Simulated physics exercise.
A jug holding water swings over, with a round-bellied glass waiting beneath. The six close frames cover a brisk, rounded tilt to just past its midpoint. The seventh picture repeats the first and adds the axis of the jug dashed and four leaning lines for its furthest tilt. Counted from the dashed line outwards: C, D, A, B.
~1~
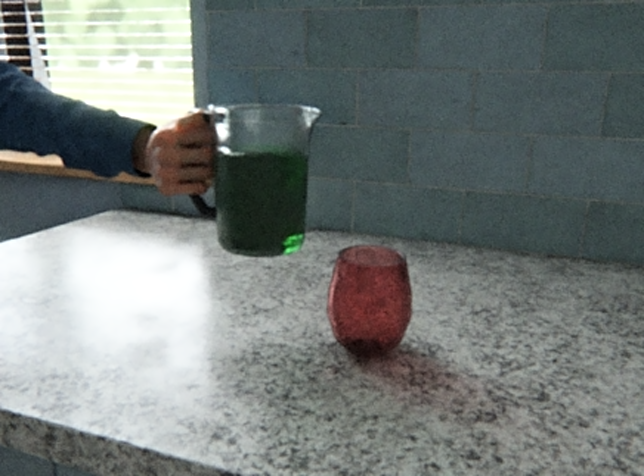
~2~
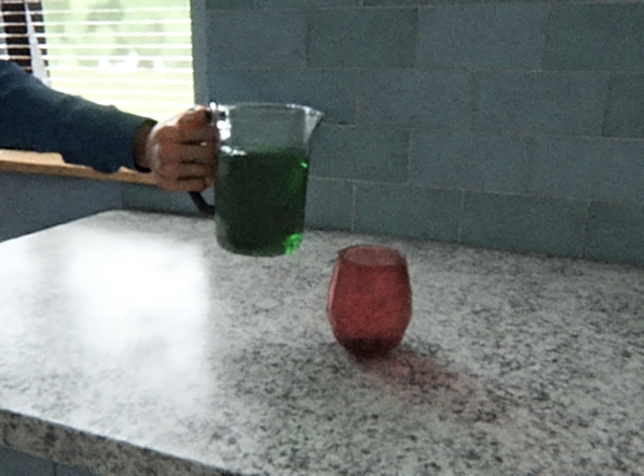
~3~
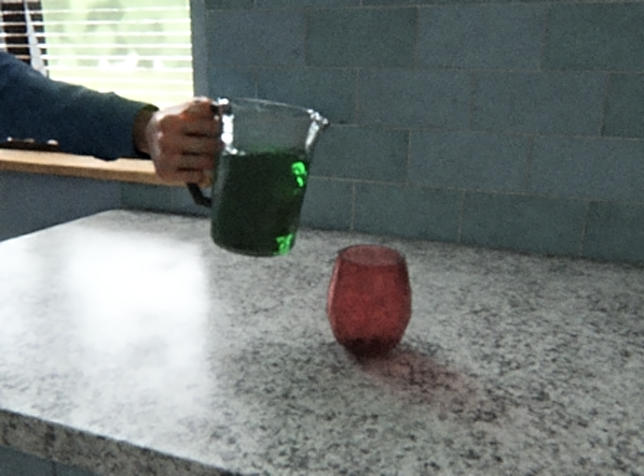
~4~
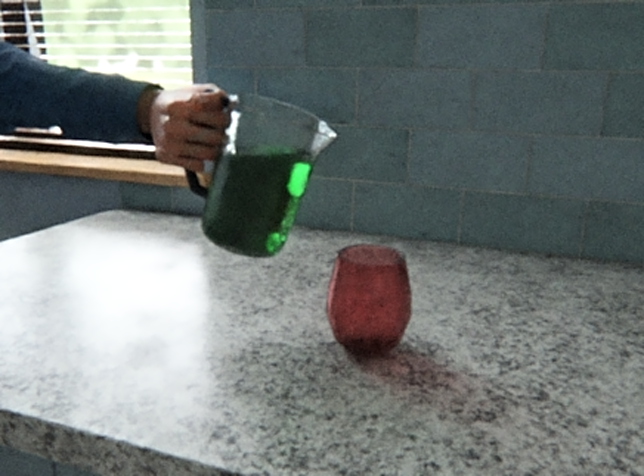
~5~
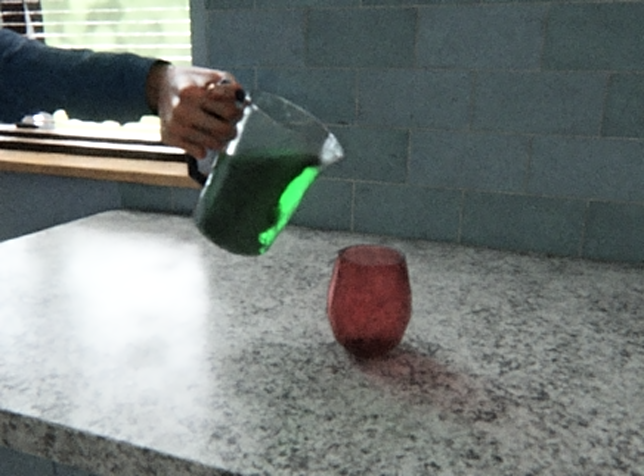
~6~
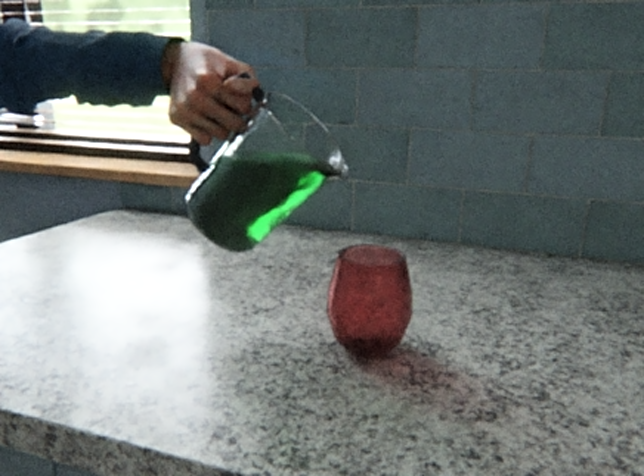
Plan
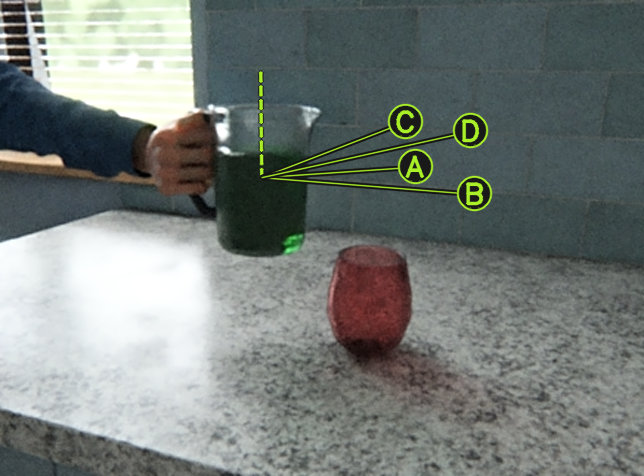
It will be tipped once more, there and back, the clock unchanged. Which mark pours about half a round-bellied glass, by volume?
C beats the others.
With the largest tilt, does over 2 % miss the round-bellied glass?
Yes, it does.
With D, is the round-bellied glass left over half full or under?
Over half.
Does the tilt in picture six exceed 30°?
Yes, it does.
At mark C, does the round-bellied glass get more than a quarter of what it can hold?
Yes, clearly.
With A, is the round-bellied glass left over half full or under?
Over half.
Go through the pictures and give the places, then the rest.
The first frame shows upright, lip at (319, 112); rim of the round-bellied glass round (372, 254); nothing has left yet.
The second frame shows tipped about 2°, lip at (322, 115); nothing has left yet.
The third frame shows tipped about 9°, lip at (328, 123); nothing has left yet.
The fourth frame shows tipped about 18°, lip at (336, 137); nothing has left yet.
The fifth frame shows tipped about 31°, lip at (343, 156); nothing has left yet.
The sixth frame shows tipped about 43°, lip at (346, 177); nothing has left yet.
On the marked copy, A at (398, 168); B at (457, 193); C at (390, 128); D at (454, 135).
With A, the round-bellied glass ends with about 82 % of what it can hold; 15 % of the water is spilt.
With B, the round-bellied glass ends with about 85 % of what it can hold; 28 % of the water is spilt.
With C, the round-bellied glass ends with about 53 % of what it can hold.
With D, the round-bellied glass ends with about 67 % of what it can hold; 9 % of the water is spilt.
